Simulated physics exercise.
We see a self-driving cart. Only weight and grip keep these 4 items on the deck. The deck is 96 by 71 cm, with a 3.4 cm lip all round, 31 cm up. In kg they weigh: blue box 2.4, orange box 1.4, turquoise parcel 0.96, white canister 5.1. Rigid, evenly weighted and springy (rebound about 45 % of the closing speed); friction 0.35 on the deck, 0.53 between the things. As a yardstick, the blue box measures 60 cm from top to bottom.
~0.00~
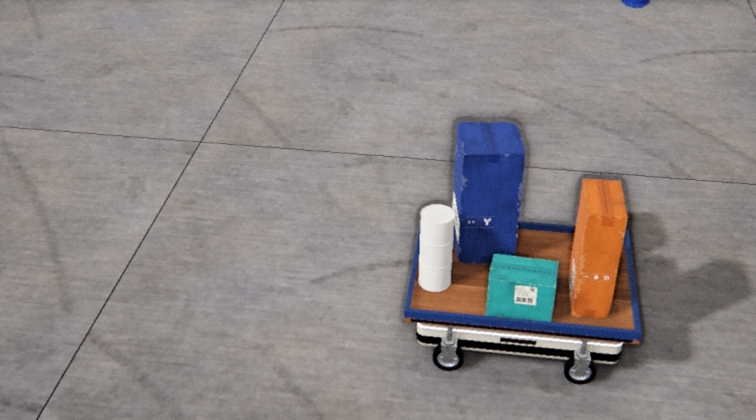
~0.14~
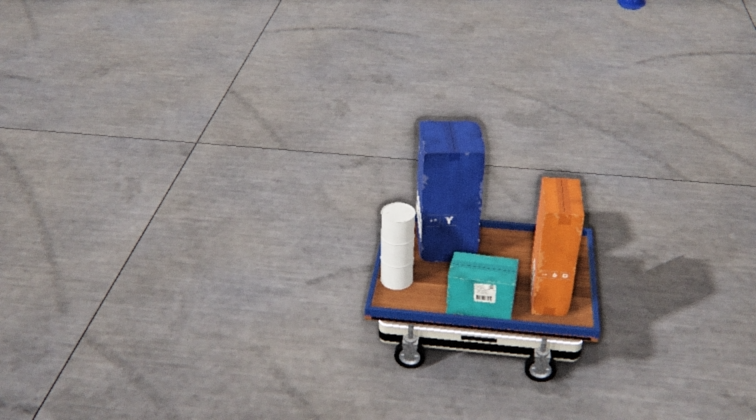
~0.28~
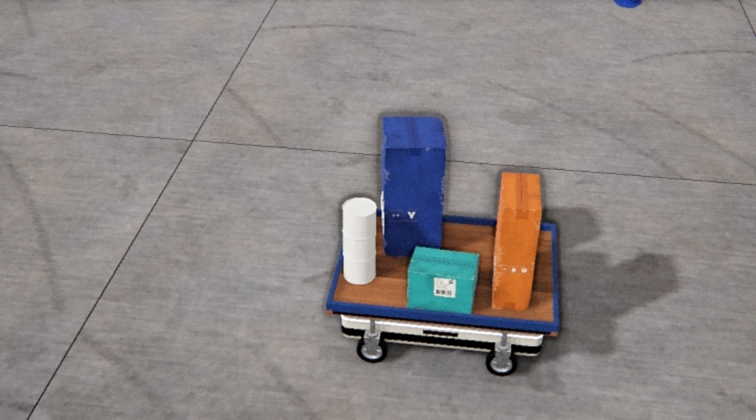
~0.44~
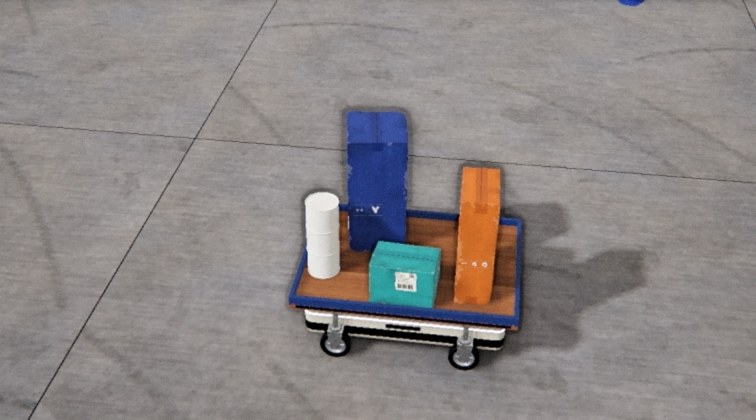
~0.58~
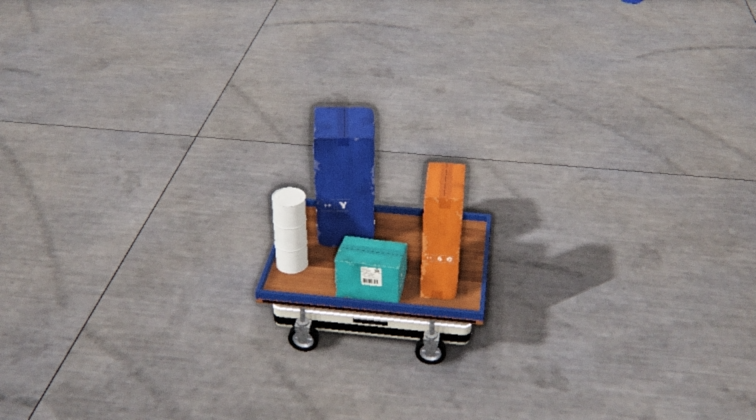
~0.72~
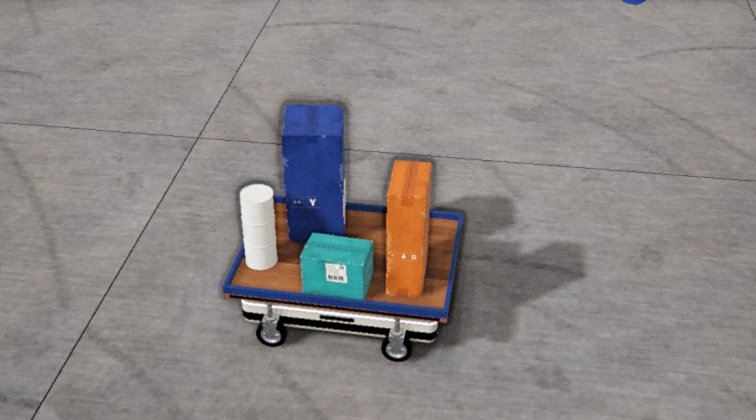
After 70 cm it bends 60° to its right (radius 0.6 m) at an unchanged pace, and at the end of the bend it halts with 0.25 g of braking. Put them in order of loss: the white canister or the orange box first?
Of the two named, the first: The white canister.
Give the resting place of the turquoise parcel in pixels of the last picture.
At about (214, 139).
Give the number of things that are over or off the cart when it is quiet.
1 of them.
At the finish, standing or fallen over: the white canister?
The white canister falls over.
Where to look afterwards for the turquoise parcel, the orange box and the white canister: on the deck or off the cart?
The turquoise parcel is still on the deck; the orange box is still on the deck; the white canister ends off the cart.
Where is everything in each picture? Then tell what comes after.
In the first frame, 0 cm covered; white canister (436, 249); orange box (596, 250).
In the second frame, 15 cm covered; blue box (449, 192); turquoise parcel (482, 287).
In the third frame, 31 cm covered; blue box (412, 188); turquoise parcel (443, 281).
In the fourth frame, 48 cm covered; blue box (376, 182); turquoise parcel (405, 276).
In the fifth frame, 64 cm covered; blue box (345, 178); turquoise parcel (371, 270).
In the sixth frame, 79 cm covered; white canister (259, 228); orange box (409, 230).
After 1.02 s, 112 cm covered, turned 26°; white canister moved 14 cm near (198, 193); blue box moved 5 cm.
After 1.42 s, 156 cm covered, turned 59°; white canister 41° off upright near (183, 117); blue box moved 6 cm; turquoise parcel moved 2 cm.
After 1.82 s, 186 cm covered, turned 60°; white canister now off the cart; blue box moved 6 cm; turquoise parcel moved 2 cm.
In the end (2.4 s), off the cart, white canister; the other 3 under 10 cm from the start. At the end, from the last picture's camera, orange box near (248, 134). White canister went at 1.38 s; orange box was never lost.
